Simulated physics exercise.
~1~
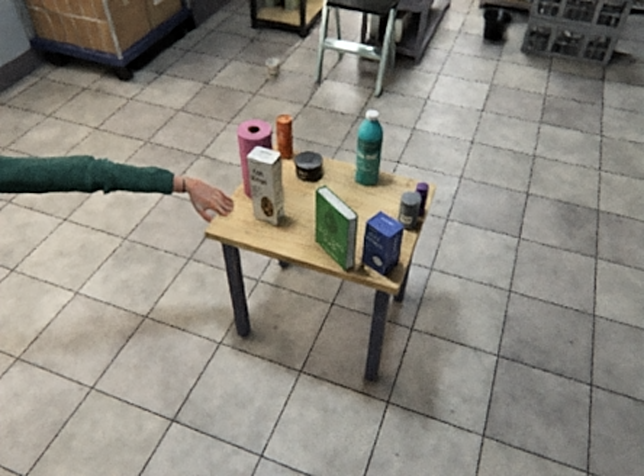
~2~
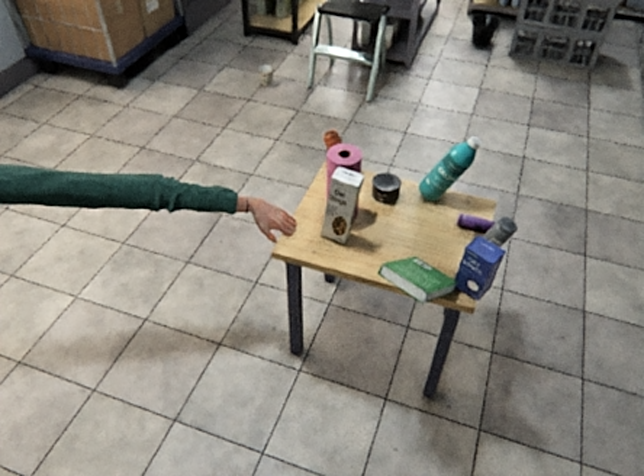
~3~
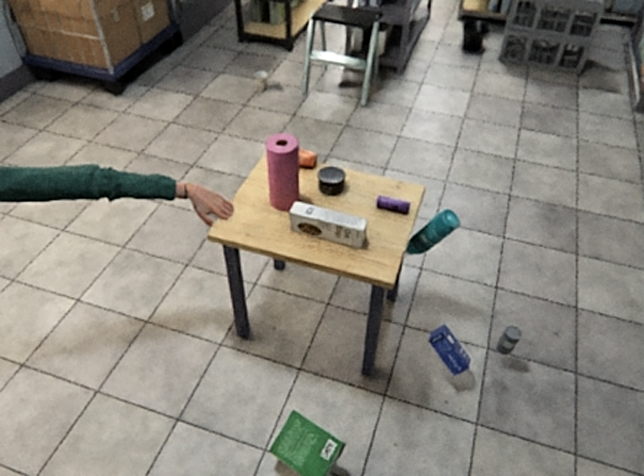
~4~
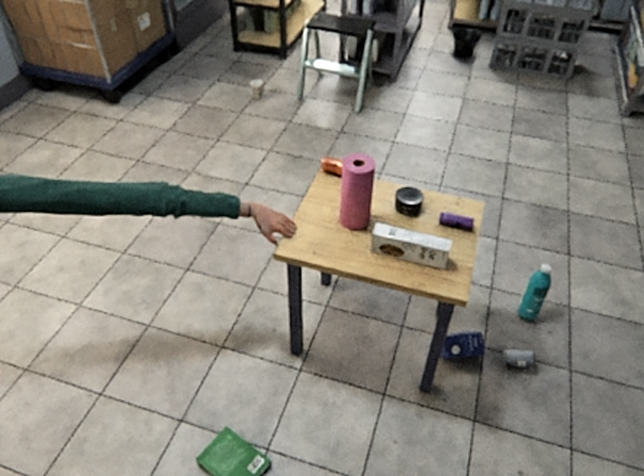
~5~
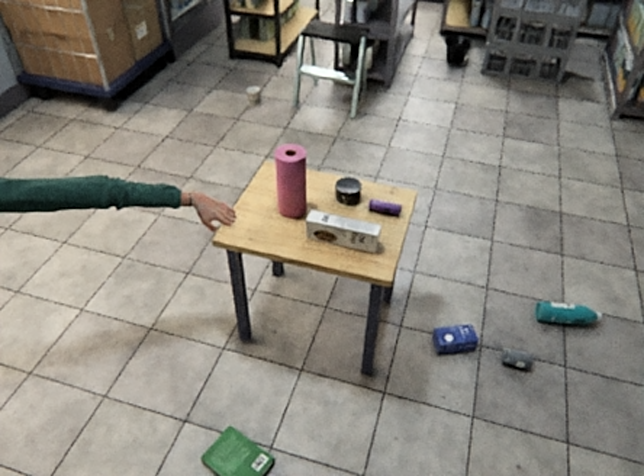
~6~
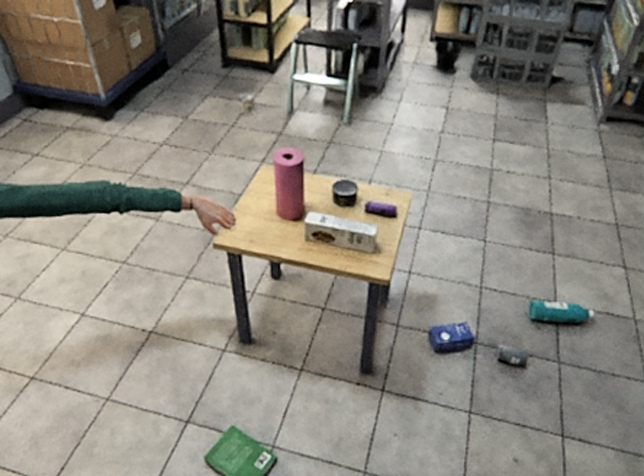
At the start, a green-sleeved arm rests a hand on the left edge of a small wooden table crowded with upright containers, cartons and a green book. The hand shoves the table right, and the book, turquoise bottle and white carton tilt while the purple shaker topples. As the table returns left, the book, bottle, blue carton and grey jar tumble off and the white carton lies flat. Another move right and back follows, and the orange can, already toppled, disappears from the tabletop. Finally, the pink roll and black tub remain upright beside the fallen shaker and white carton.
